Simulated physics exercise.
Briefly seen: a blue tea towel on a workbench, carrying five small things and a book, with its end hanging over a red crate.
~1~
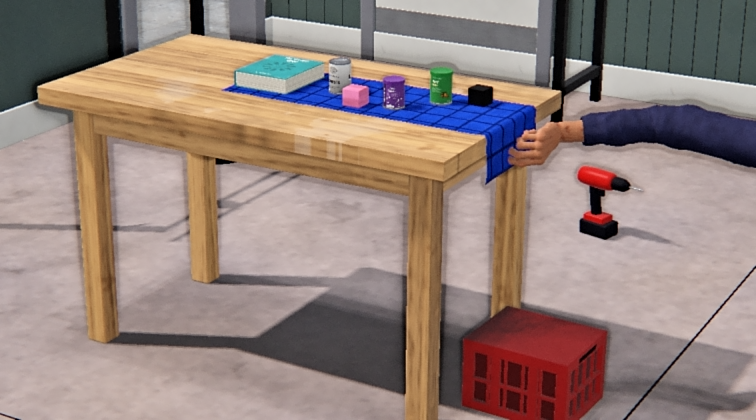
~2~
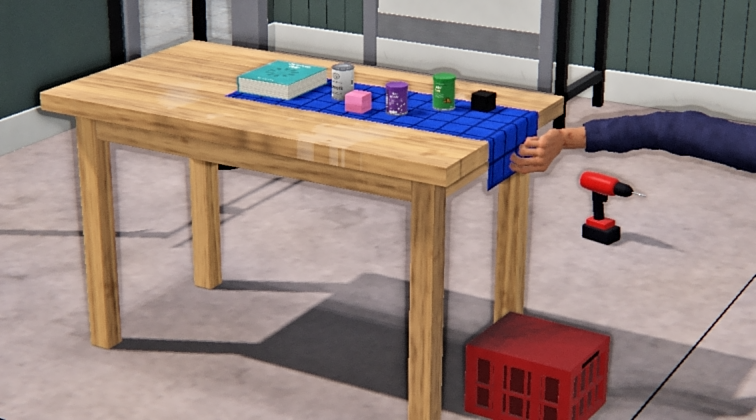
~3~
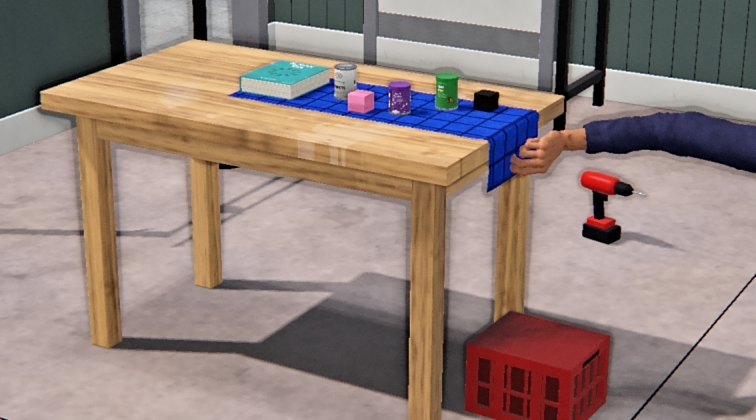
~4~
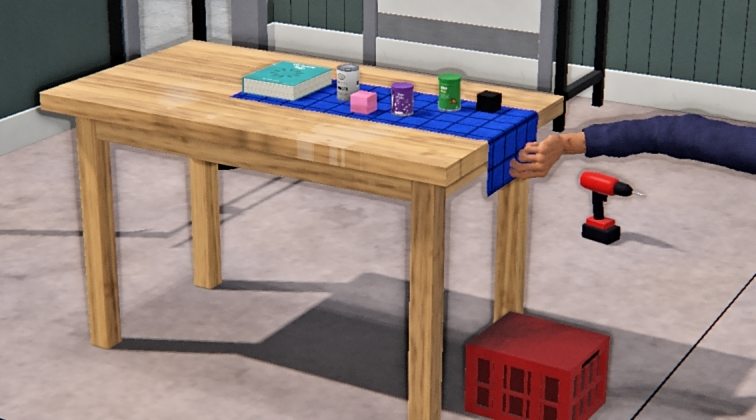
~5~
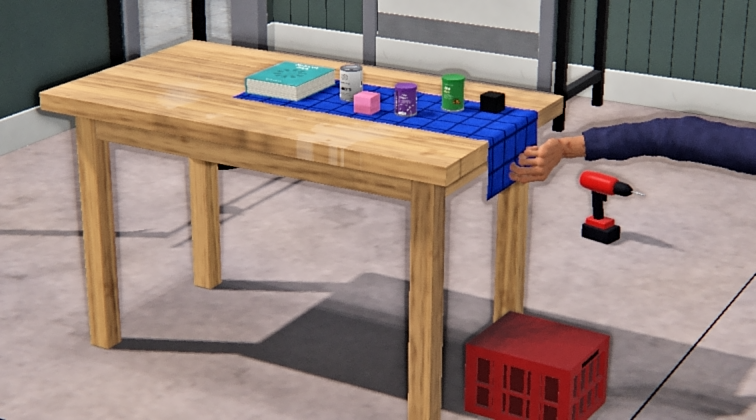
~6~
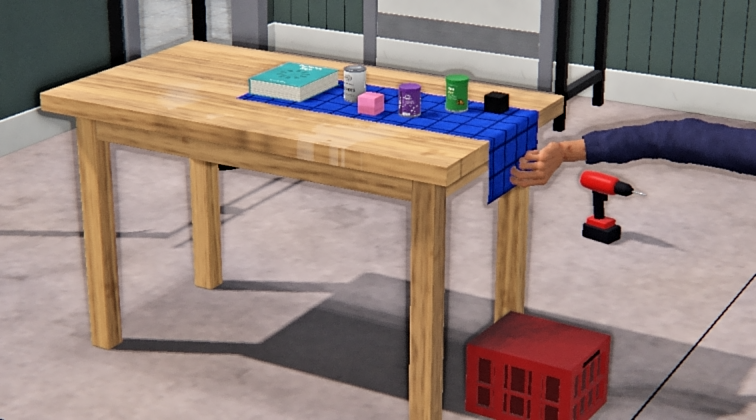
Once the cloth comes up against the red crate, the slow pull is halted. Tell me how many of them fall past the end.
The number is four.
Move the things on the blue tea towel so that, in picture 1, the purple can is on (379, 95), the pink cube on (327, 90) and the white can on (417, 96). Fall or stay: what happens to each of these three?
Watch the purple can go down, the pink cube hang on and the white can go down.
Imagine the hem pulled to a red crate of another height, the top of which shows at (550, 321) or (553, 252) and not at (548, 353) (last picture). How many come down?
For the first height 3, for the second 1.
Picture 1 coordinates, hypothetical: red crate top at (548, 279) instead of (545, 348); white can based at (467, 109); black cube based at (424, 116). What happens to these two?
As for the white can, it leaves the top; as for the black cube, it leaves the top.
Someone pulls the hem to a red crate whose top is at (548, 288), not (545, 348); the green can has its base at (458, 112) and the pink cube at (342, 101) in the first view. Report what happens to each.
The green can does not stay aboard, and the pink cube stays aboard.
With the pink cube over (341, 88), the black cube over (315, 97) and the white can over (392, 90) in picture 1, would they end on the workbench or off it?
Outcome: Pink cube is still in place, black cube is still in place, white can is gone.
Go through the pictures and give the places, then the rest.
The first frame shows hem (485, 185); black cube (481, 87); green can (442, 70); purple can (394, 79); pink cube (356, 87); white can (340, 61); top of the crate (545, 348).
The second frame shows hem (487, 191); black cube (484, 93).
The third frame shows hem (486, 193); green can (447, 76).
The fourth frame shows hem (487, 197); purple can (402, 85); top of the crate (548, 353).
The fifth frame shows hem (486, 201); pink cube (367, 94).
The sixth frame shows hem (487, 205); black cube (497, 94); green can (457, 77); purple can (410, 86); pink cube (371, 95); white can (355, 68).
Soon after, hem near (513, 281); black cube and green can gone.
Then, hem on the crate; black cube, green can, purple can and pink cube gone.
At rest, hem on the crate; black cube, green can, purple can and pink cube gone. It carries off four.
